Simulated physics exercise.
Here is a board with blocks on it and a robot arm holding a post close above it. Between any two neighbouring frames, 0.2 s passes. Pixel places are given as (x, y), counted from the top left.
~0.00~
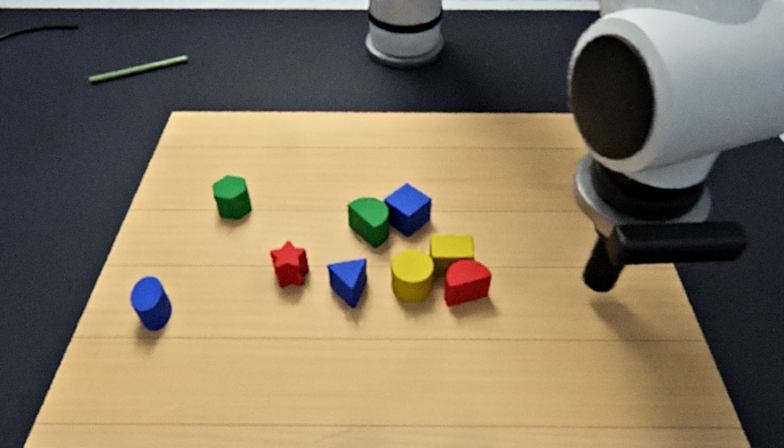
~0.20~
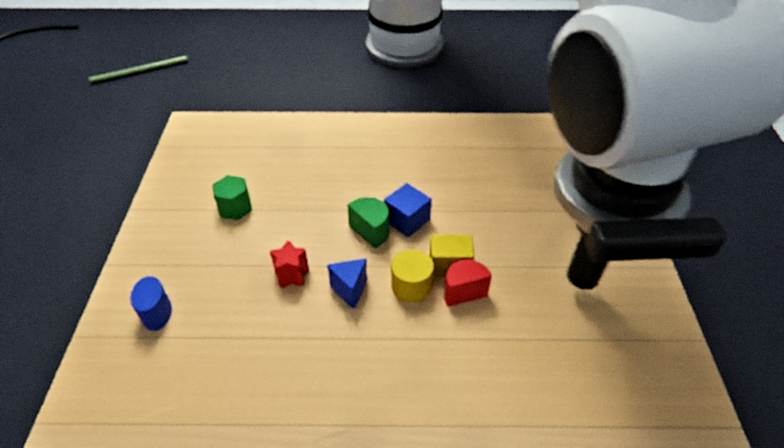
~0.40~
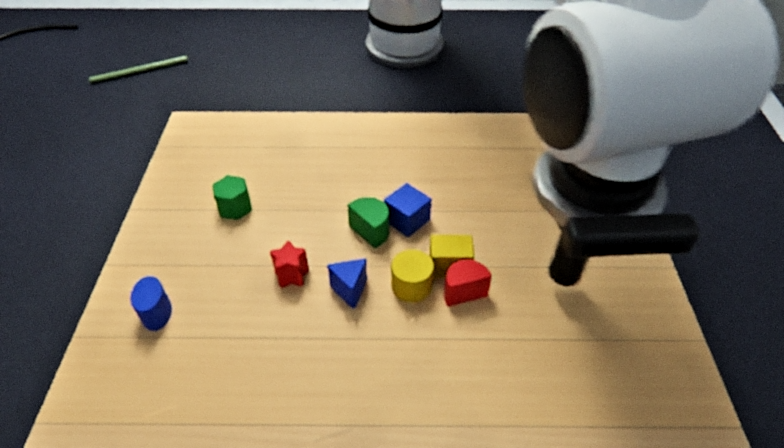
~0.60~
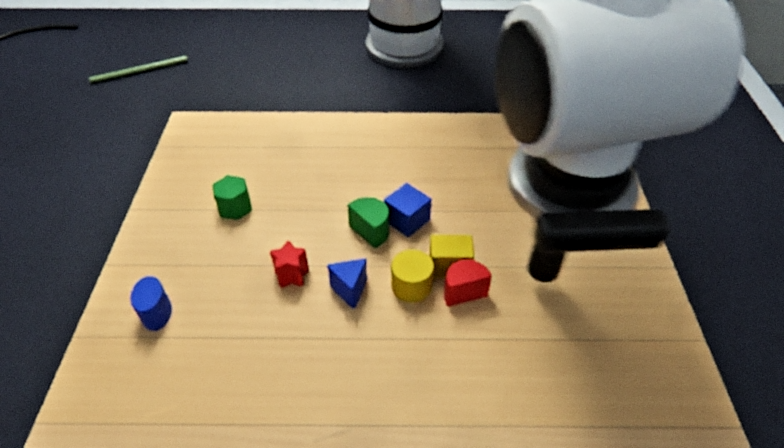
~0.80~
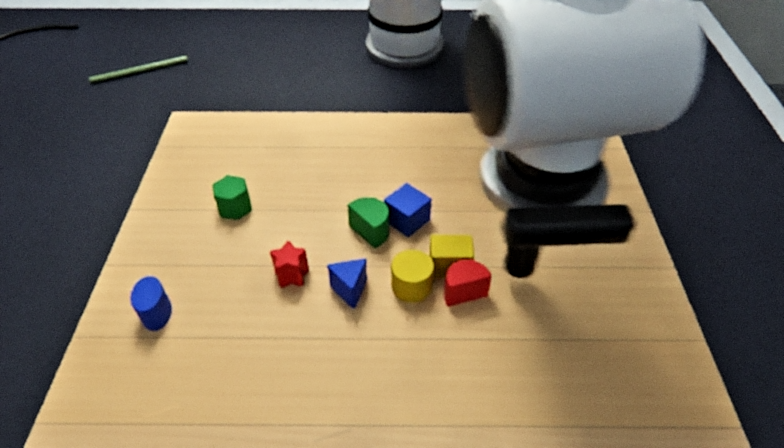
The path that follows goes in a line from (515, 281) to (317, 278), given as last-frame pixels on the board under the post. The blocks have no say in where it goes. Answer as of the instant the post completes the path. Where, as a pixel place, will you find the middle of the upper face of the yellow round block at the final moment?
Expect it around (286, 280).
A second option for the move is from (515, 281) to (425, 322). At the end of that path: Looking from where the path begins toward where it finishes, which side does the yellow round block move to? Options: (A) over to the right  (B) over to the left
The one that fits is A, over to the right.
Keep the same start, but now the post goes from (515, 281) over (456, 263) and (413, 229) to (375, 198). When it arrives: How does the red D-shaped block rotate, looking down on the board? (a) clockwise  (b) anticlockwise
b
What follows on the original path. One third of the way, post at (450, 268); yellow round block at (400, 266); yellow rectangular block at (429, 237), turned 45° clockwise; red D-shaped block at (429, 287), turned 40° anticlockwise.
Two thirds of the way, post at (383, 266); blue three-sided block at (312, 275), turned 25° anticlockwise; yellow round block at (346, 268); yellow rectangular block at (415, 232), turned 90° clockwise; red D-shaped block at (418, 293), turned 70° anticlockwise.
At the end, post at (315, 263); red star-shaped block at (276, 254), turned 55° clockwise; blue three-sided block at (255, 299), turned 50° anticlockwise; yellow round block at (286, 280); yellow rectangular block at (415, 232), turned 90° clockwise; red D-shaped block at (418, 293), turned 70° anticlockwise.
